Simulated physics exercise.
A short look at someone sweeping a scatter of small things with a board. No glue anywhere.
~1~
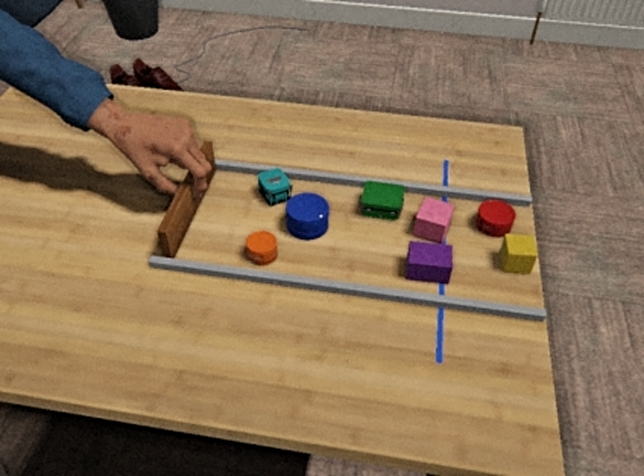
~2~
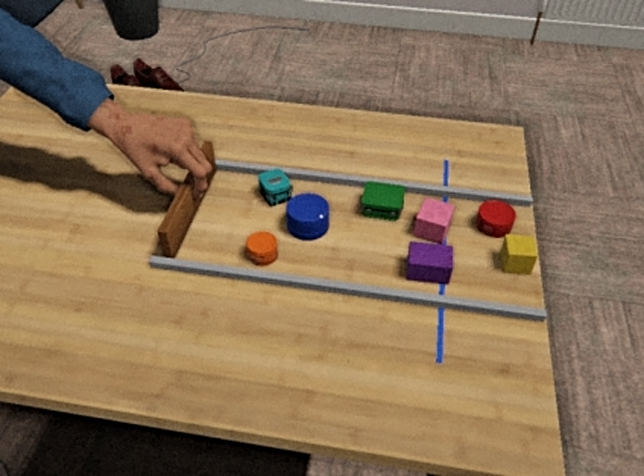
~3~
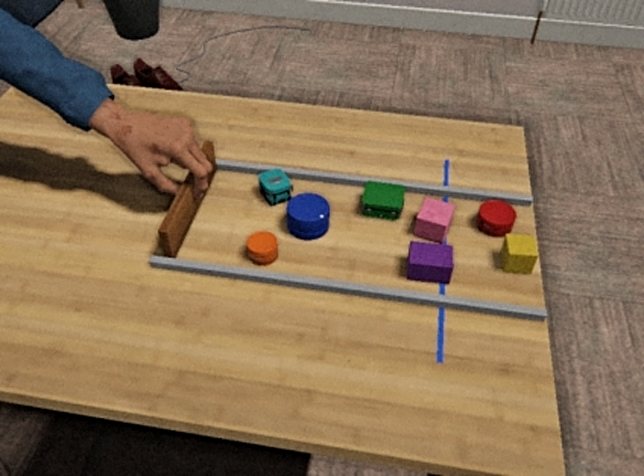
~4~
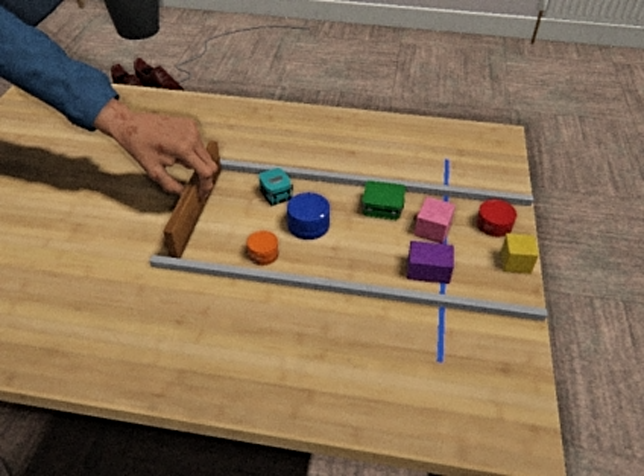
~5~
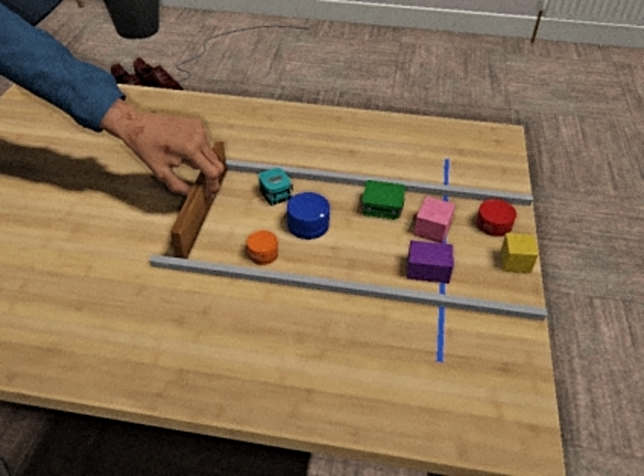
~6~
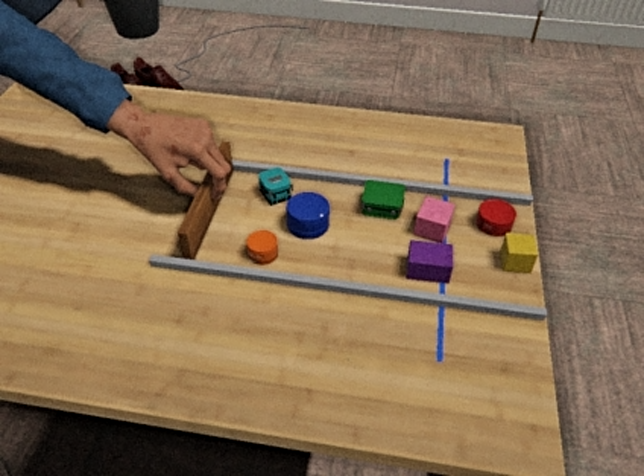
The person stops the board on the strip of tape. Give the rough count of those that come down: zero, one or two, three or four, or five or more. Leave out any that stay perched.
As it turns out, the number that fall off is zero.
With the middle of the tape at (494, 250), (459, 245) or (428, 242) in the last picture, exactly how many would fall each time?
In that order 4, 1 and 0.
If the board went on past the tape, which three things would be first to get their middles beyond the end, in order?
They are the red tub, then the yellow block, then the pink block.
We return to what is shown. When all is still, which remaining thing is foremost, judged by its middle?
The red tub ends nearest.
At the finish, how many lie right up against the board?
It touches 3.
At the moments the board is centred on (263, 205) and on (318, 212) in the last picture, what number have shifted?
The counts are 2 and 3.
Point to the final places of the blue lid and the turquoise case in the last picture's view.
The blue lid stops around (467, 235); the turquoise case around (459, 211).
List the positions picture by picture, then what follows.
Yellow block (518, 254); red tub (495, 219); pink block (434, 221); board (190, 198); tape (443, 245), in the first picture.
Red tub (495, 219); board (190, 198), in the second picture.
Pink block (434, 220); green case (383, 202), in the third picture.
Yellow block (519, 254); purple block (430, 262), in the fourth picture.
Red tub (496, 218); orange tub (263, 248), in the fifth picture.
Yellow block (519, 253); red tub (496, 218); pink block (434, 219); board (209, 199); tape (444, 243), in the sixth picture.
Soon after, none off yet; yellow block at rest near (519, 253); red tub at rest near (496, 218); pink block at rest near (434, 219).
Then, none off yet; yellow block at rest near (519, 253); red tub at rest near (496, 218); pink block moved about its own width near (469, 231).
At rest, the number that fall off is zero.
